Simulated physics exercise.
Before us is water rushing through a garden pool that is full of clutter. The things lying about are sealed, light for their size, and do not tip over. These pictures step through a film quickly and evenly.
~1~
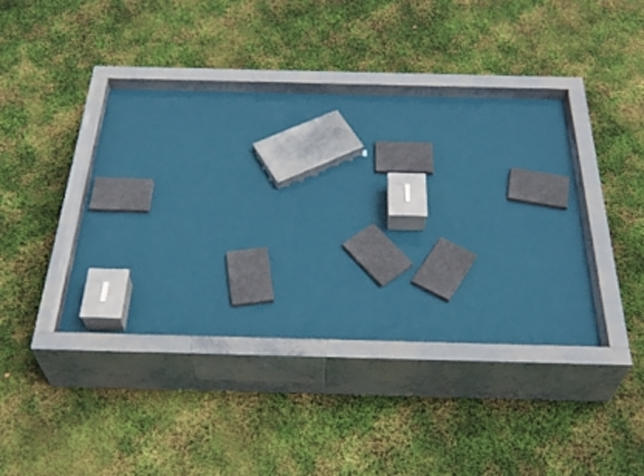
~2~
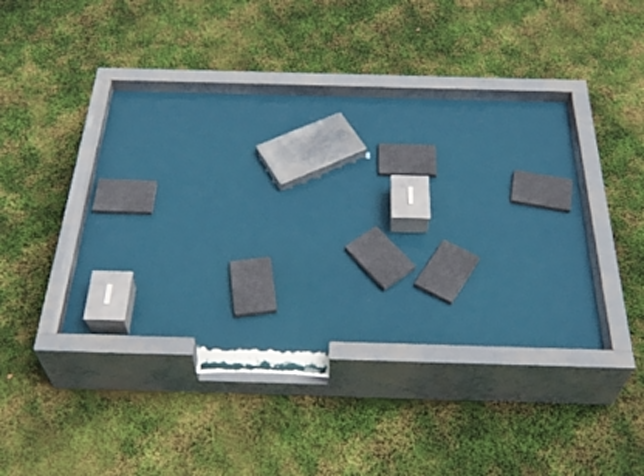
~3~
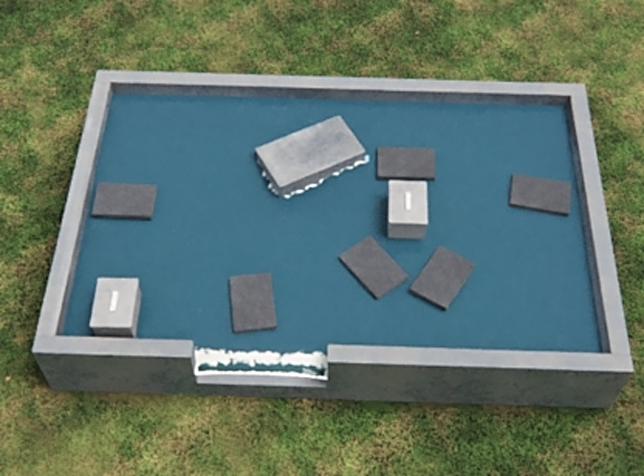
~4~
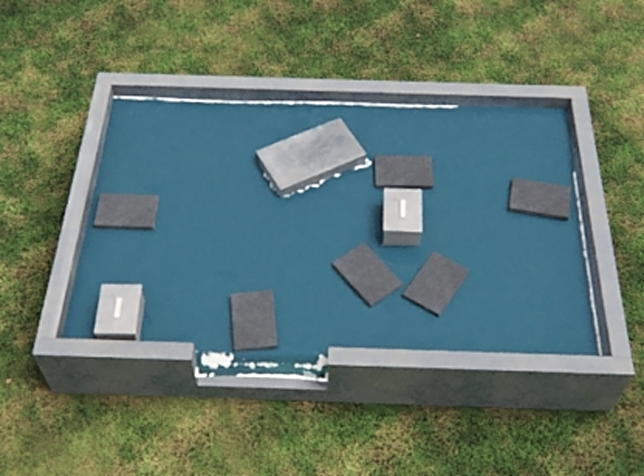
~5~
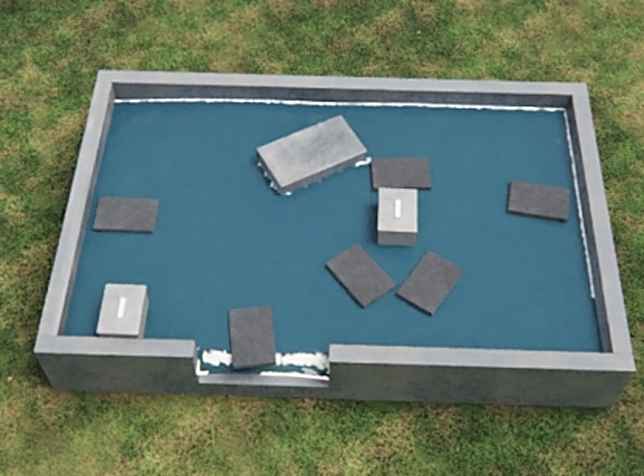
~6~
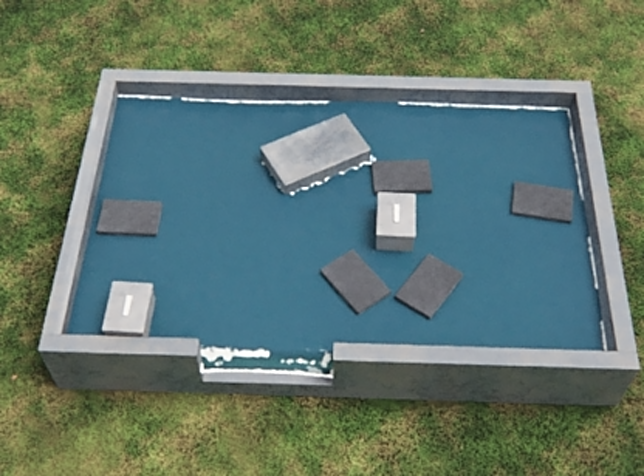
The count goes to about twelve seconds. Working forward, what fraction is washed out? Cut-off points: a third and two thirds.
It falls in the central third.
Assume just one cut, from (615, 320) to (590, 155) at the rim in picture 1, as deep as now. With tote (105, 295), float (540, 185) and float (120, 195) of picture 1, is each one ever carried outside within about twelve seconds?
One after the other: Inside, out, kept in.
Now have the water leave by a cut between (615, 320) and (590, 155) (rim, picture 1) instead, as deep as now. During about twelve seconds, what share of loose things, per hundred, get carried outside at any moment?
I'd say around 60 percent.
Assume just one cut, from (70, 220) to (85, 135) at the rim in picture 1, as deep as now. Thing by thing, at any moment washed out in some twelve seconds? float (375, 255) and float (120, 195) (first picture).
Held back and swept away.
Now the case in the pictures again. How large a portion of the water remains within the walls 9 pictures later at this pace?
It comes to about 78 parts in a hundred.
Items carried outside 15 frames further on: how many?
I count 2 altogether.
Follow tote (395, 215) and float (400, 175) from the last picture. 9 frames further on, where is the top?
About (364, 240) and (382, 196).
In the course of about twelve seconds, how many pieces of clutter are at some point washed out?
That works out to 3.
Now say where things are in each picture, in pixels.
The first frame shows a float at (377, 253), afloat; a float at (445, 267) floats; 0 of 8 have shifted.
The second frame shows a float at (380, 256) floats; a float at (448, 270) floats; 0 of 8 have shifted.
The third frame shows a float at (373, 266) floats, close to its start; a float at (443, 276) floats; 3 of 8 have shifted.
The fourth frame shows a float at (367, 273), afloat, close to its start; a float at (436, 282), afloat, close to its start; 6 of 8 have shifted.
The fifth frame shows a float at (361, 274) floats, close to its start; a float at (430, 281) floats, close to its start; 7 of 8 have shifted.
The sixth frame shows a float at (355, 280), afloat, close to its start; a float at (430, 284), afloat, close to its start; 8 of 8 have shifted.
A moment on, 1 of 8 are out; 7 afloat.
Next, 2 of 8 are out; 6 afloat.
Later, 2 of 8 are out; 6 afloat.
In the end, 3 of 8 are out; 5 afloat.
